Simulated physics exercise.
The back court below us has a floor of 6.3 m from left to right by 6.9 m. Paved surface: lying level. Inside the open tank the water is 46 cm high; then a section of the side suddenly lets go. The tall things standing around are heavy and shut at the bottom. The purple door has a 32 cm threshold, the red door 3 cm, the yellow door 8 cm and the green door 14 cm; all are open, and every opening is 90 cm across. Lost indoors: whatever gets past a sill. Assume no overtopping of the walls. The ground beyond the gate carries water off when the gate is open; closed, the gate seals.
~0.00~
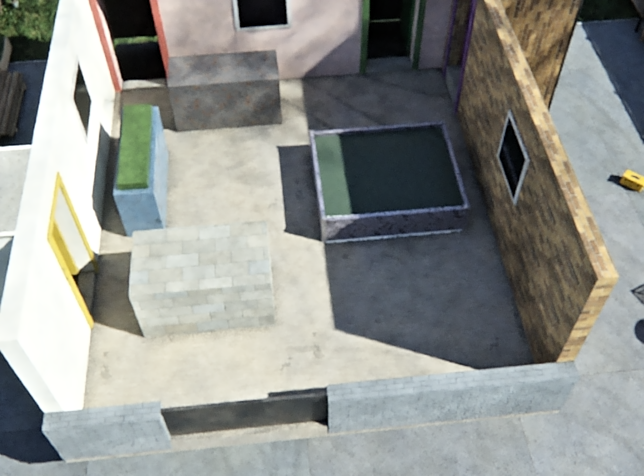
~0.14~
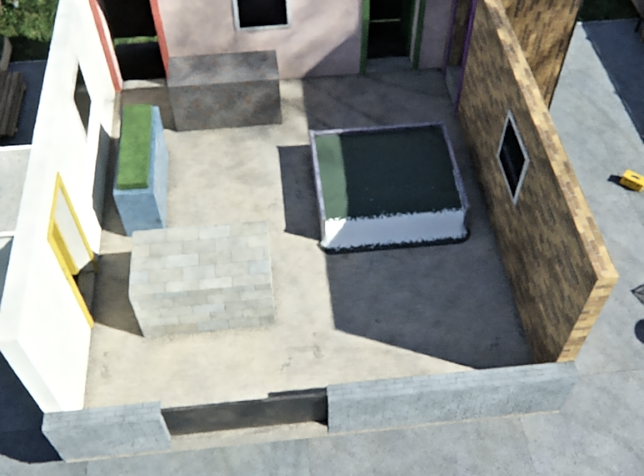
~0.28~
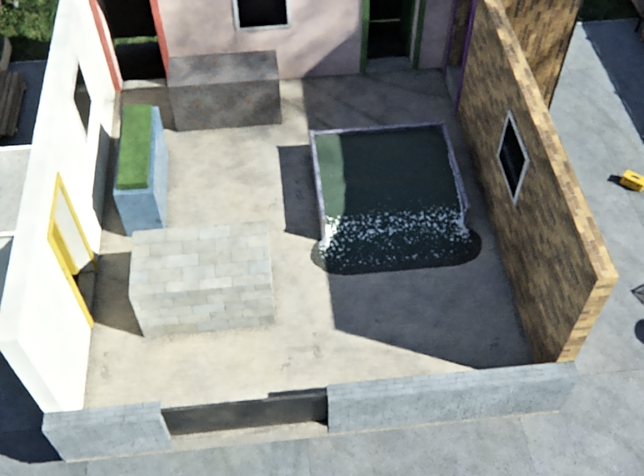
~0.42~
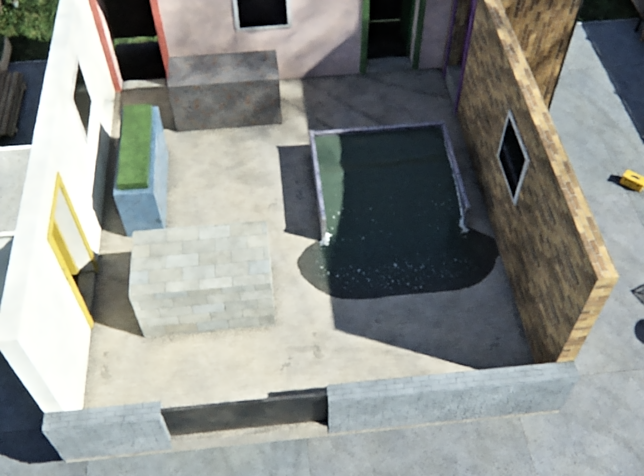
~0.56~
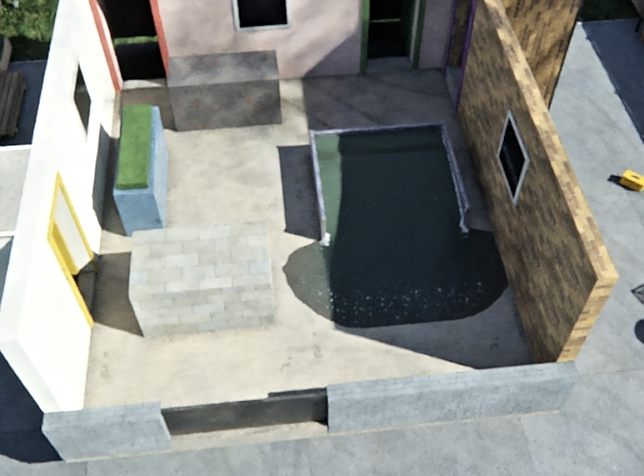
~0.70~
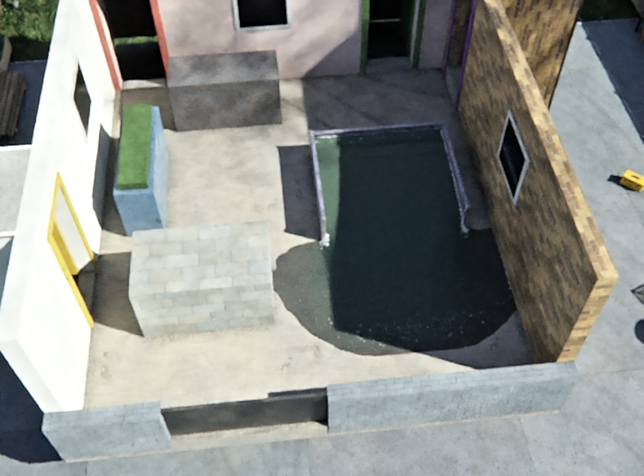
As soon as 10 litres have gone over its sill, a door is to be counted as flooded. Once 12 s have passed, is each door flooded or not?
At the end, the purple door will see an amount within the limit come in; the red door will see too much water come in; the yellow door will see an amount within the limit come in; the green door will see an amount within the limit come in.
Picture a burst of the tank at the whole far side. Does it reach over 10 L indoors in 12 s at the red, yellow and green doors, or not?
Then it goes red too high, yellow fine, green too high.
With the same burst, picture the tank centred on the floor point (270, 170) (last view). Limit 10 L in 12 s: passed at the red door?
Then red overshoots.
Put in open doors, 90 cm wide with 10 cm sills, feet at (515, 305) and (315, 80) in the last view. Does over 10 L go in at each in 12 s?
The first door gets there and the second falls short.
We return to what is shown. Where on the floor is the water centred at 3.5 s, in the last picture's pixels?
Around (377, 309) in the last picture.
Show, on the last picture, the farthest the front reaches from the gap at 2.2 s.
Point: Roughly (190, 423).
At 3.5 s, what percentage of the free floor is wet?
Around 40 per cent.
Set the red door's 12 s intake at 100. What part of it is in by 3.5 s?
That works out near 0%.
After 1.4 s water covers 30 % of the floor and is deepest (28 cm) near (428, 399); purple door not reached, red door not reached, yellow door not reached, green door not reached.
After 2.2 s water covers 30 % of the floor and is deepest (35 cm) near (518, 390); purple door not reached, red door not reached, yellow door not reached, green door not reached.
After 3.5 s water covers 40 % of the floor and is deepest (21 cm) near (518, 390); purple door not reached, red door not reached, yellow door not reached, green door not reached.
After 7.0 s water covers 75 % of the floor and is deepest (16 cm) near (178, 342); purple door 3 cm at the sill, 0 L in, red door not reached, yellow door 8 cm at the sill, 1 L in, green door 4 cm at the sill, 0 L in.
After 12.0 s water covers 95 % of the floor and is deepest (10 cm) near (514, 332); purple door 2 cm at the sill, 0 L in, red door 7 cm at the sill, 65 L in, yellow door 4 cm at the sill, 2 L in, green door 2 cm at the sill, 0 L in.
